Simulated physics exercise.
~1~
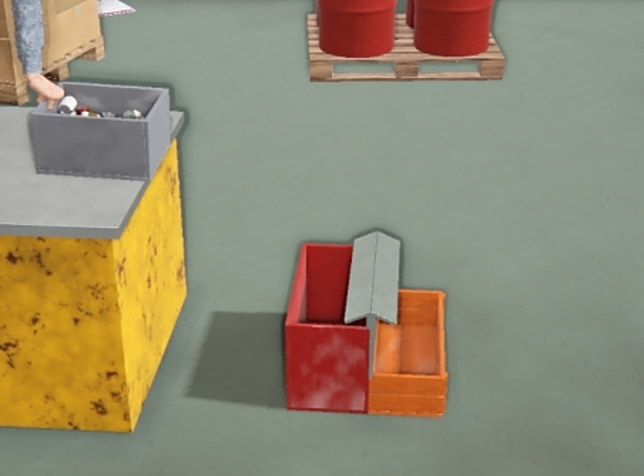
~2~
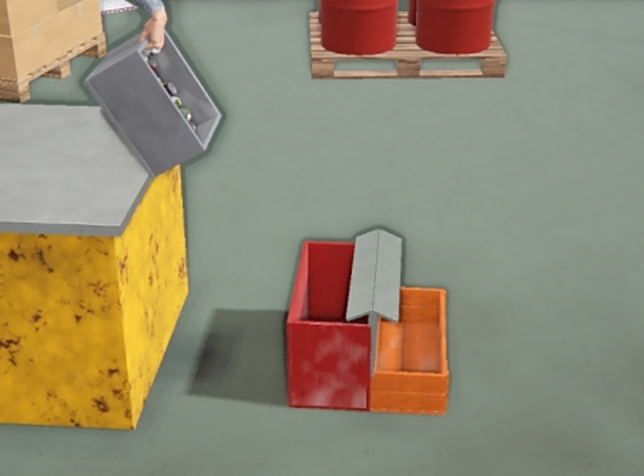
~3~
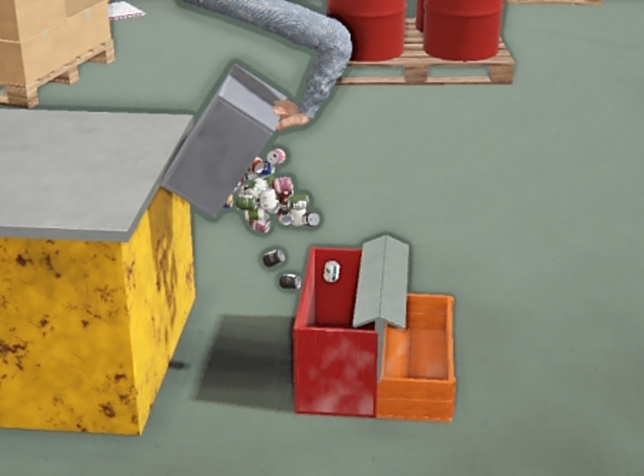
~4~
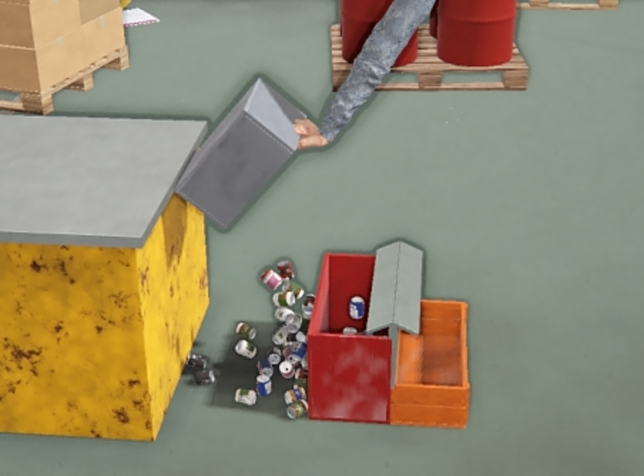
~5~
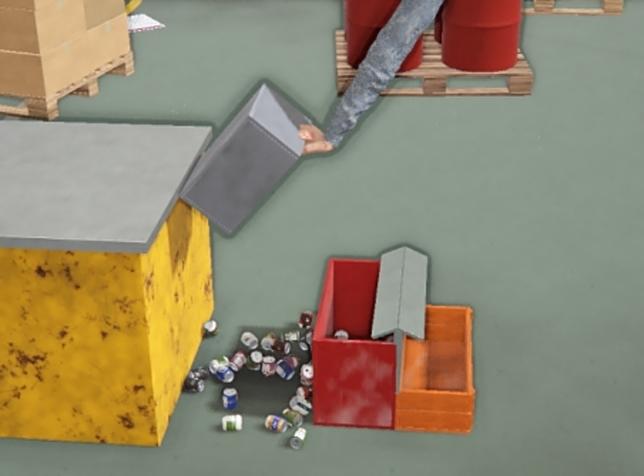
We see a hand tip a grey tote of small cans over the end of a rusty yellow bench, spilling them toward a red tote beside an orange box. A few land inside the red tote, but many scatter on the floor before it, while the orange box stays empty.
